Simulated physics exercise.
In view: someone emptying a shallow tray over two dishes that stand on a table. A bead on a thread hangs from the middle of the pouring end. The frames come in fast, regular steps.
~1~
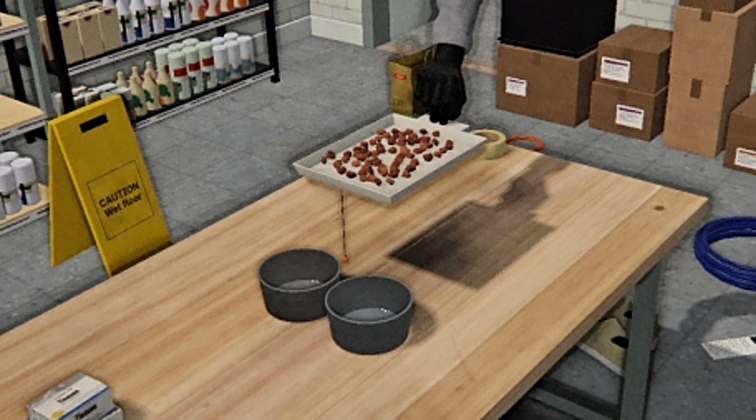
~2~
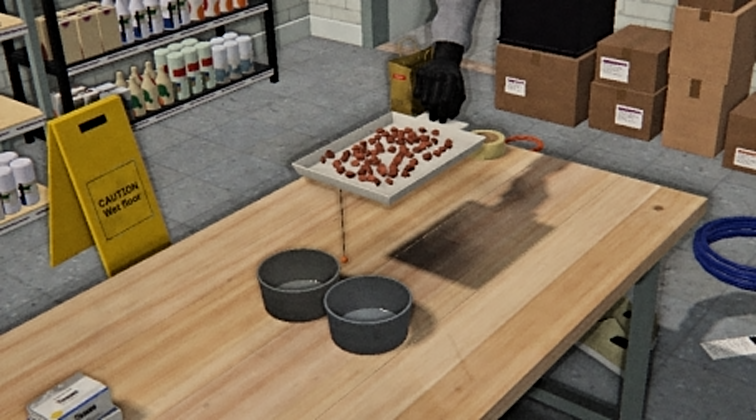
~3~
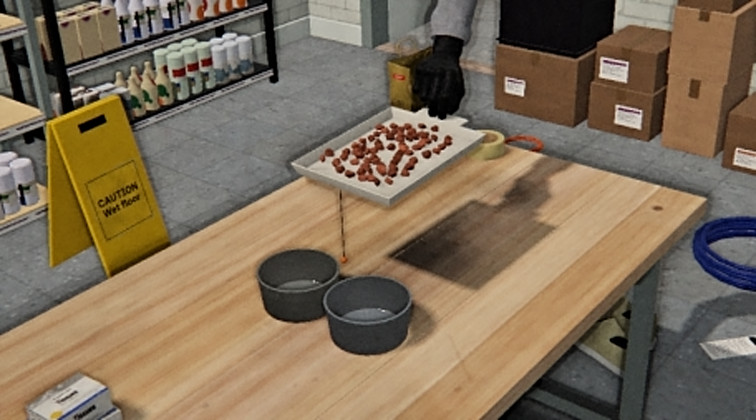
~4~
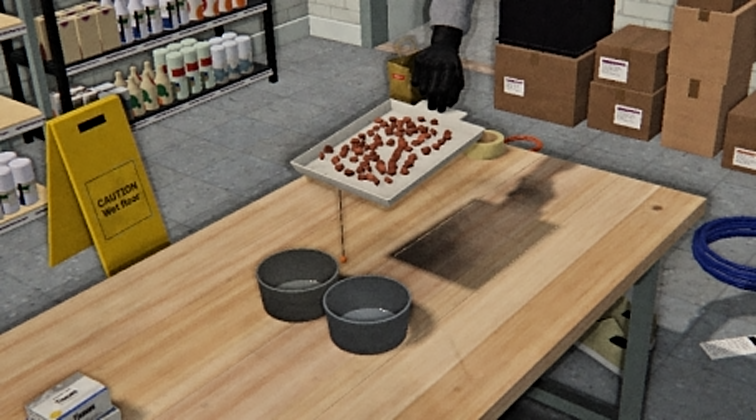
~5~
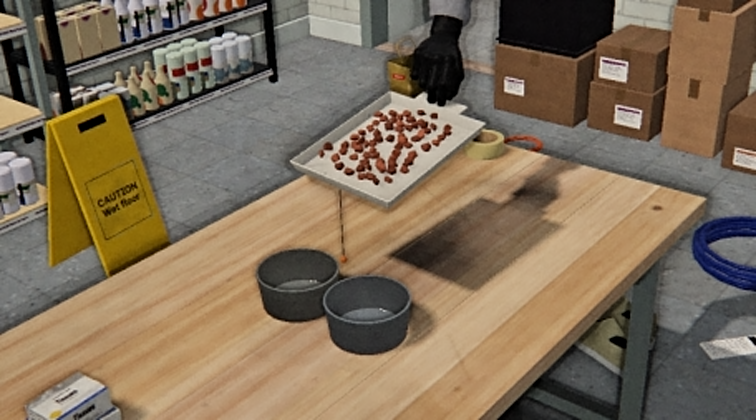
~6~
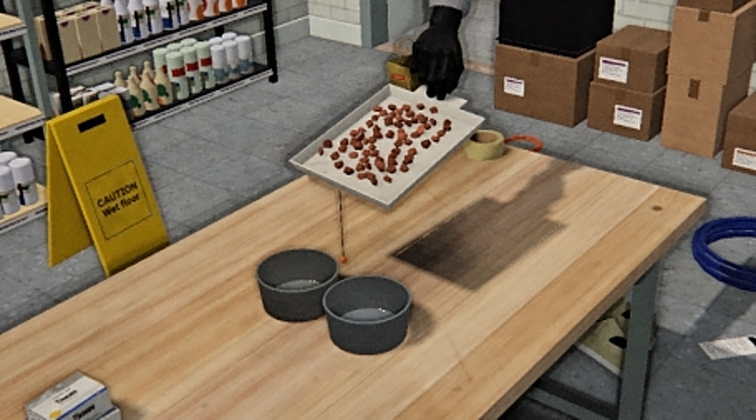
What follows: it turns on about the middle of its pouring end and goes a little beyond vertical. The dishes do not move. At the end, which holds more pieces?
More goes to the right dish.
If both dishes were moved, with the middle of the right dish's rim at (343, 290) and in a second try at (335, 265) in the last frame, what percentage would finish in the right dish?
Roughly 60 per cent, and 10 per cent.
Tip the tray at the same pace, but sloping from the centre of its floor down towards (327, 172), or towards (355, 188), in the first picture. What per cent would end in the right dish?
In turn 0 and 50 in a hundred.
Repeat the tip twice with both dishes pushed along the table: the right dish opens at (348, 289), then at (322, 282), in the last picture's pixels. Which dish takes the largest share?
In turn: The right one; the dish on the right.
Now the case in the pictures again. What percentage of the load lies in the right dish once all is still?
It comes to 90 per cent or so.
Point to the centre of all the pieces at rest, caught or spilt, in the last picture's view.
Around (372, 324).
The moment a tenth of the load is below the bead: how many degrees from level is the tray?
Around 65° of tilt.
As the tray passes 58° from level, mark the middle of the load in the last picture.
Roughly at (376, 187).
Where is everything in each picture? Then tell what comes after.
The first picture shows corners of the pouring end at (299, 163) and (389, 193), level; middle of the load at (393, 150), bits of crushed brick; left dish at (272, 300); right dish at (342, 332); bead on its thread at (345, 260).
The second picture shows corners of the pouring end at (298, 163) and (389, 194), level; middle of the load at (392, 149).
The third picture shows corners of the pouring end at (297, 163) and (388, 195), tipped barely, lowest at the right corner; middle of the load at (392, 146).
The fourth picture shows corners of the pouring end at (296, 162) and (388, 197), tipped a little, lowest at the right corner; middle of the load at (391, 142).
The fifth picture shows corners of the pouring end at (296, 161) and (388, 198), tipped a little, lowest at the right corner; middle of the load at (398, 147).
The sixth picture shows corners of the pouring end at (296, 160) and (387, 200), tipped a little, lowest at the right corner; middle of the load at (398, 144); left dish at (270, 300); right dish at (340, 332).
Soon after the last picture, tray tipped steeply; nearly all on the tray; a stray few in the right dish; a small part in the air.
A little later, tray tipped right over; a small part on the tray; about two thirds in the right dish; a small part outside both; about a quarter in the air.
Later still, tray tipped past a quarter turn; nearly all in the right dish; a small part outside both.
At rest, tray tipped past a quarter turn; nearly all in the right dish; none in the left dish; a small part outside both.
